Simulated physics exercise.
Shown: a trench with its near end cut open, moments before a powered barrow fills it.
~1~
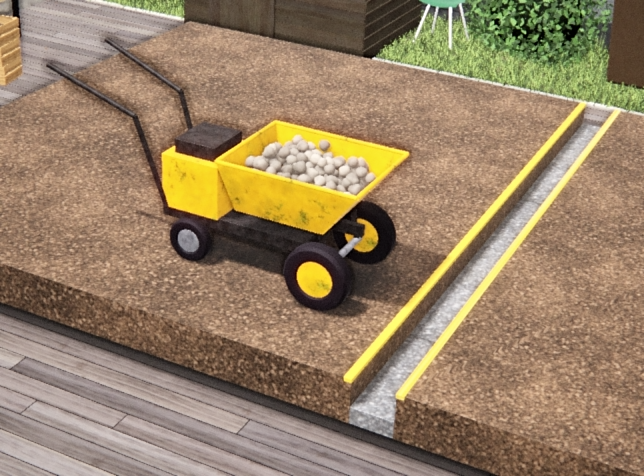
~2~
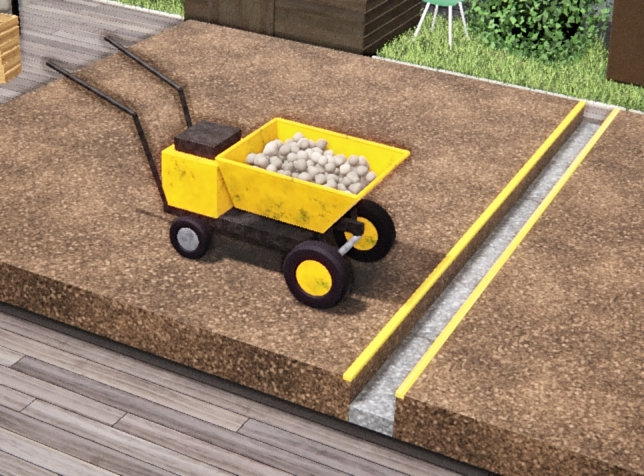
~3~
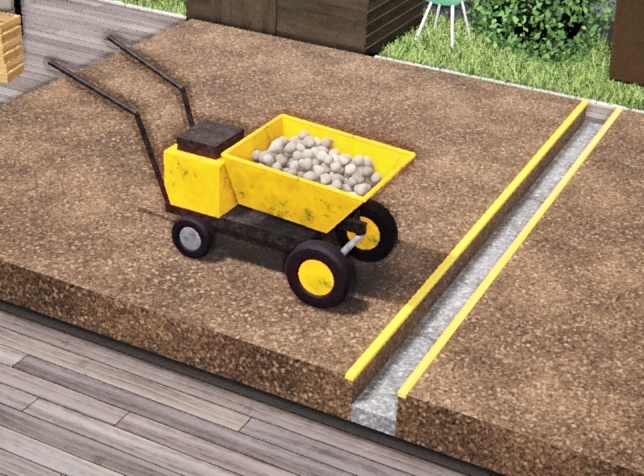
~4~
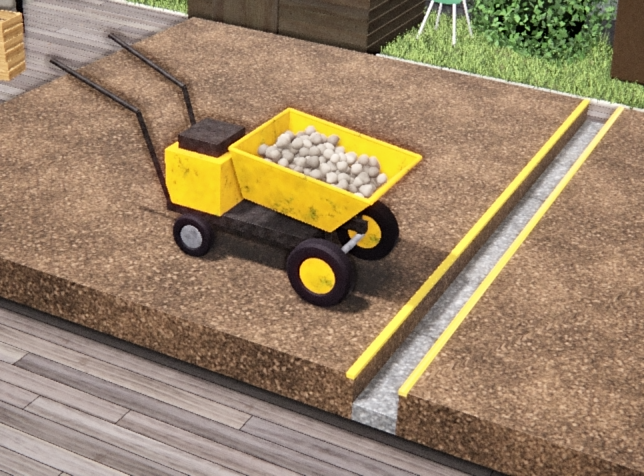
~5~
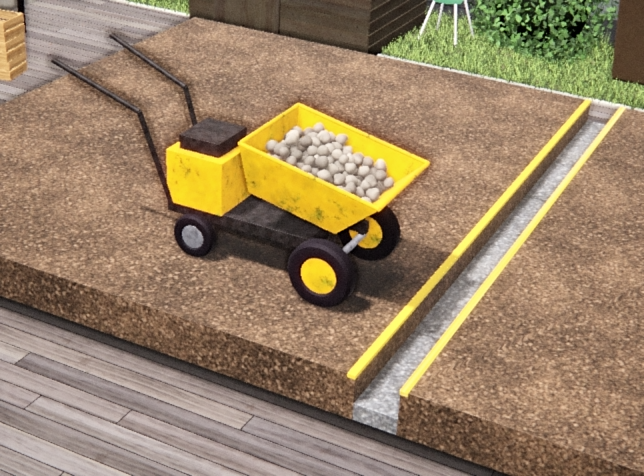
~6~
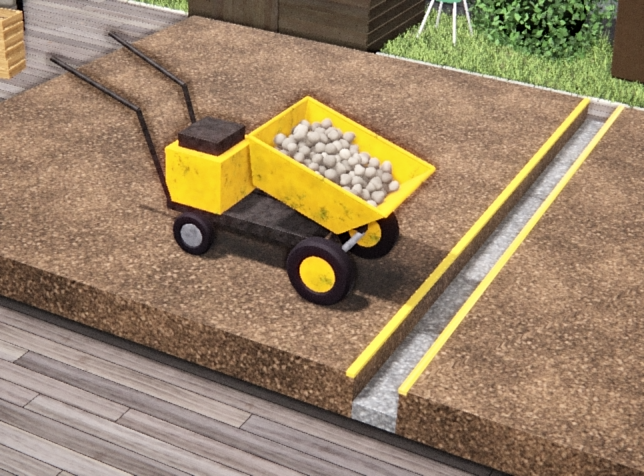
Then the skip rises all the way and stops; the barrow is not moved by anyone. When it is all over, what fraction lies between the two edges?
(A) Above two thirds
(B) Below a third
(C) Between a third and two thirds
The answer is C.
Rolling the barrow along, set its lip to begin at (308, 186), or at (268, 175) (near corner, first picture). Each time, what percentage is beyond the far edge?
First place: Around 0 per cent. Second place: Around 0 per cent.
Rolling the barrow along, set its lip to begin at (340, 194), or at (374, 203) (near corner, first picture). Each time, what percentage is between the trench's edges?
The first stopping place yields 70 % and the other yields 0 %.
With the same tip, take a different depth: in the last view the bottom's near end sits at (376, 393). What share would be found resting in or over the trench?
About 30 per cent.
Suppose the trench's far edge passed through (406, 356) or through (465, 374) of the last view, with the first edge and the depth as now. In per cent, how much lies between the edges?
0 and 100 percent.
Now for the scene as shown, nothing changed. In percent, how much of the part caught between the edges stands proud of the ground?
About 20 %.
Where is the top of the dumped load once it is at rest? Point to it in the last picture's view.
In the last picture, the peak is close to (472, 286).
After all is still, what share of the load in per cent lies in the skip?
Close to 15 percent.
Just after the last frame, skip tipped steeply; every one in the skip.
A moment on, skip tipped steeply; almost all in the skip; just a few in or heaped over the trench; just a few beyond it; just a few falling.
Further on, skip tipped right over; roughly a quarter in the skip; roughly a third in or heaped over the trench; roughly a third beyond it.
When it is over, skip tipped right over; about a tenth in the skip; roughly half in or heaped over the trench; roughly a third beyond it.
